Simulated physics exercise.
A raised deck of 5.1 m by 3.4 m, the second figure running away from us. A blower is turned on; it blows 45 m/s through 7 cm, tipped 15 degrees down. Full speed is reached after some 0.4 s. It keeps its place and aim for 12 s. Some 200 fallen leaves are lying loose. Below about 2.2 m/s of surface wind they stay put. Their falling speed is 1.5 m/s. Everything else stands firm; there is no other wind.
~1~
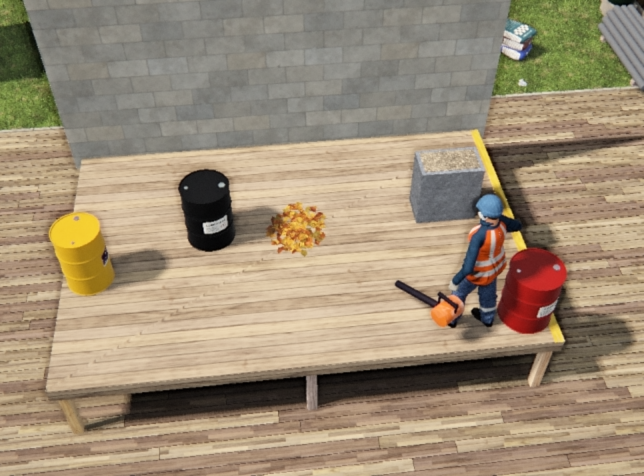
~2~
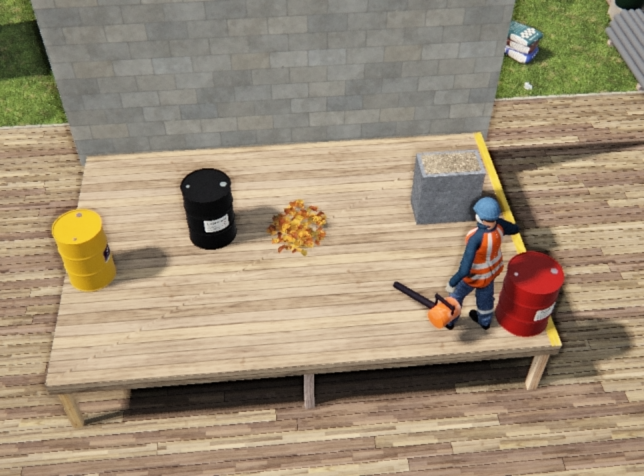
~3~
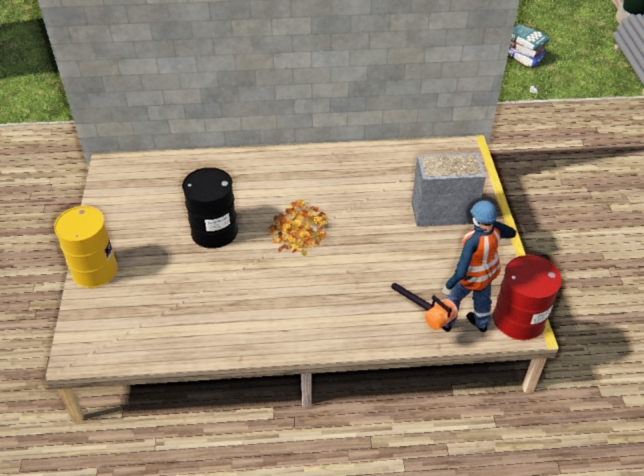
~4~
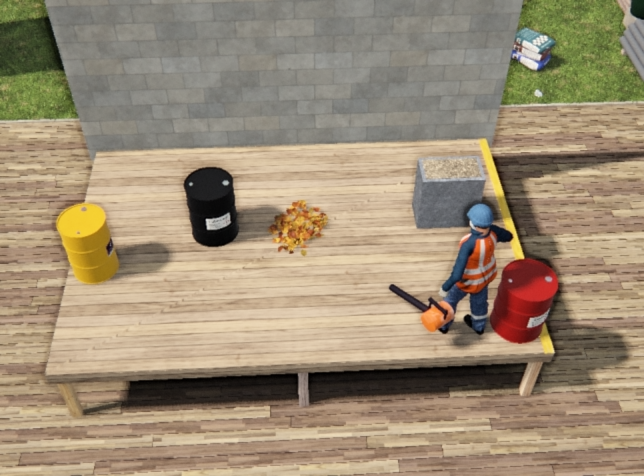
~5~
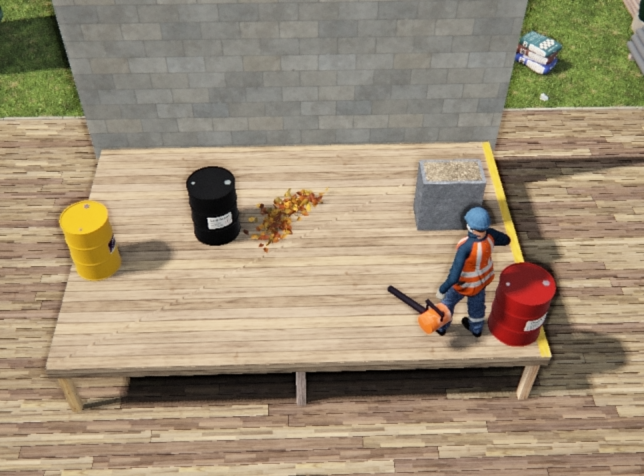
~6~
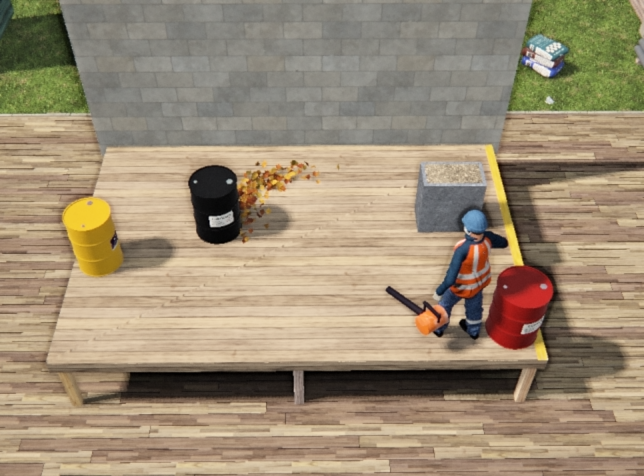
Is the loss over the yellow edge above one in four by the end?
Answer: No.
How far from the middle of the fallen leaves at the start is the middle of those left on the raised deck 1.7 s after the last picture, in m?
About 2.0 m.
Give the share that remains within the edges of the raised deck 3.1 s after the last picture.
Some 30 per cent.
Then, 1.7 s after the last picture the count stands so, 0 % are over the yellow edge; the middle of those still in play is near (184, 150).
Then, 3.1 s after the last picture the count stands so, 0 % are over the yellow edge; the middle of those still in play is near (170, 152).
Then, 5.8 s after the last picture the count stands so, 0 % are over the yellow edge; the middle of those still in play is near (181, 181).
Then, 11.2 s after the last picture, at the end, 0 % are over the yellow edge.
